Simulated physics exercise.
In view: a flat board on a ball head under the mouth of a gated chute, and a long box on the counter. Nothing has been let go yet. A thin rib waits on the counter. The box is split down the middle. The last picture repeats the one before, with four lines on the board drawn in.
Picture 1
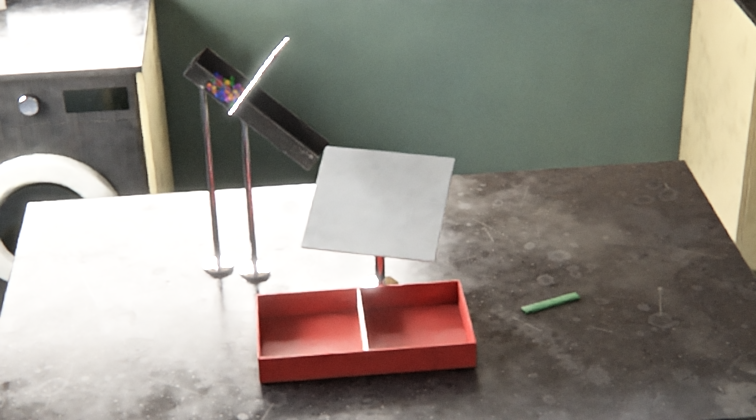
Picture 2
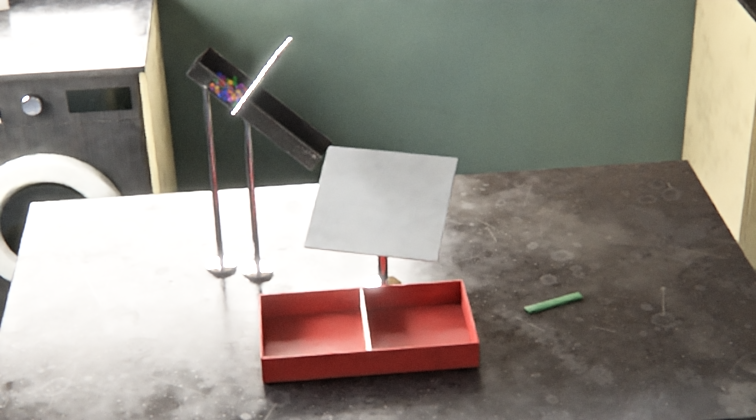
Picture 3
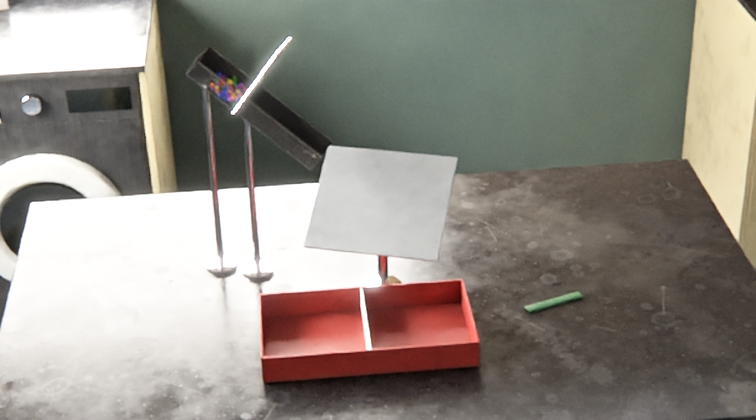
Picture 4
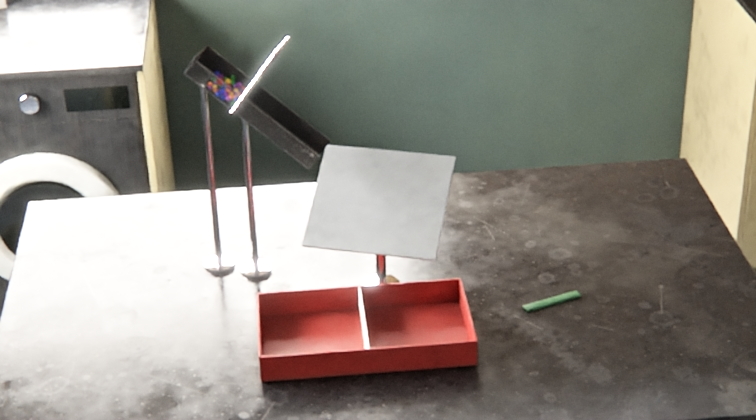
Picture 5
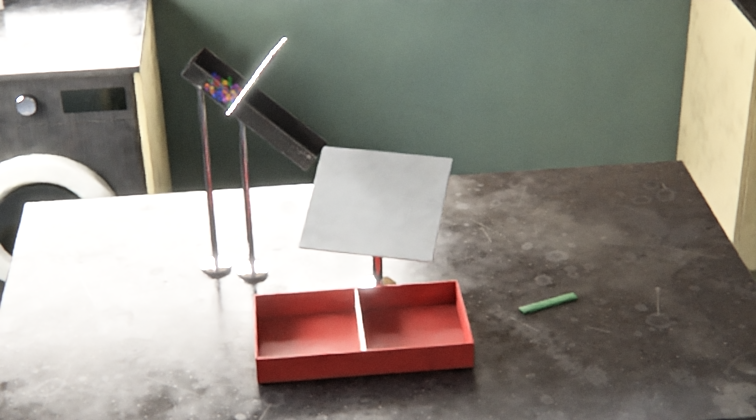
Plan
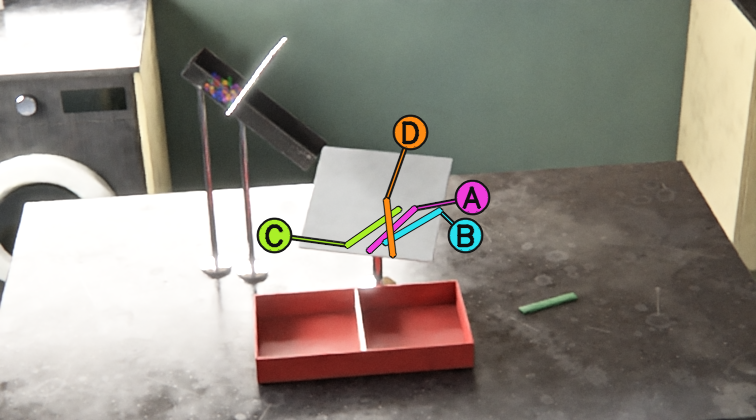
Nothing in the scene moves apart from a slight jitter of the whole view. Colourful beads stay bunched behind the upright plate on a dark sloping chute, above a tilted grey board and a divided red box, while a thin green strip lies to the right on the dark counter.
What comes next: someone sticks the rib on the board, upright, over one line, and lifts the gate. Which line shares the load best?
Use line B.
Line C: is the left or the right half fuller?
More lands on the left.
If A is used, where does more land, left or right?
More lands on the left.
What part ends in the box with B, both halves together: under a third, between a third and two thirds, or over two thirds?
It is over two thirds.
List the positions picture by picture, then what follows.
The first picture shows load behind the gate at (229, 93), round plastic beads; lip of the chute at (314, 163), sloping fairly steeply.
The second picture shows middle of the board at (381, 202), tilted fairly steeply; middle of its low edge at (369, 254); of its high edge at (392, 152).
The third picture shows front corners of the box at (262, 358) and (478, 342); front end of its middle wall at (371, 350); gate still shut at (255, 86).
The fourth picture shows middle of the load at (229, 91); lip at (315, 162).
The fifth picture shows middle of the load at (226, 93); lip at (312, 163).
On the marked copy, line A from (414, 208) to (369, 250); line B from (439, 210) to (385, 242); line C from (398, 209) to (347, 245); line D from (386, 200) to (392, 254).
With A, of what is caught, most in the left half, a small part in the right.
With B, of what is caught, about half in the left half, about half in the right.
With C, of what is caught, about two thirds in the left half, about a quarter in the right.
With D, of what is caught, a small part in the left half, most in the right.
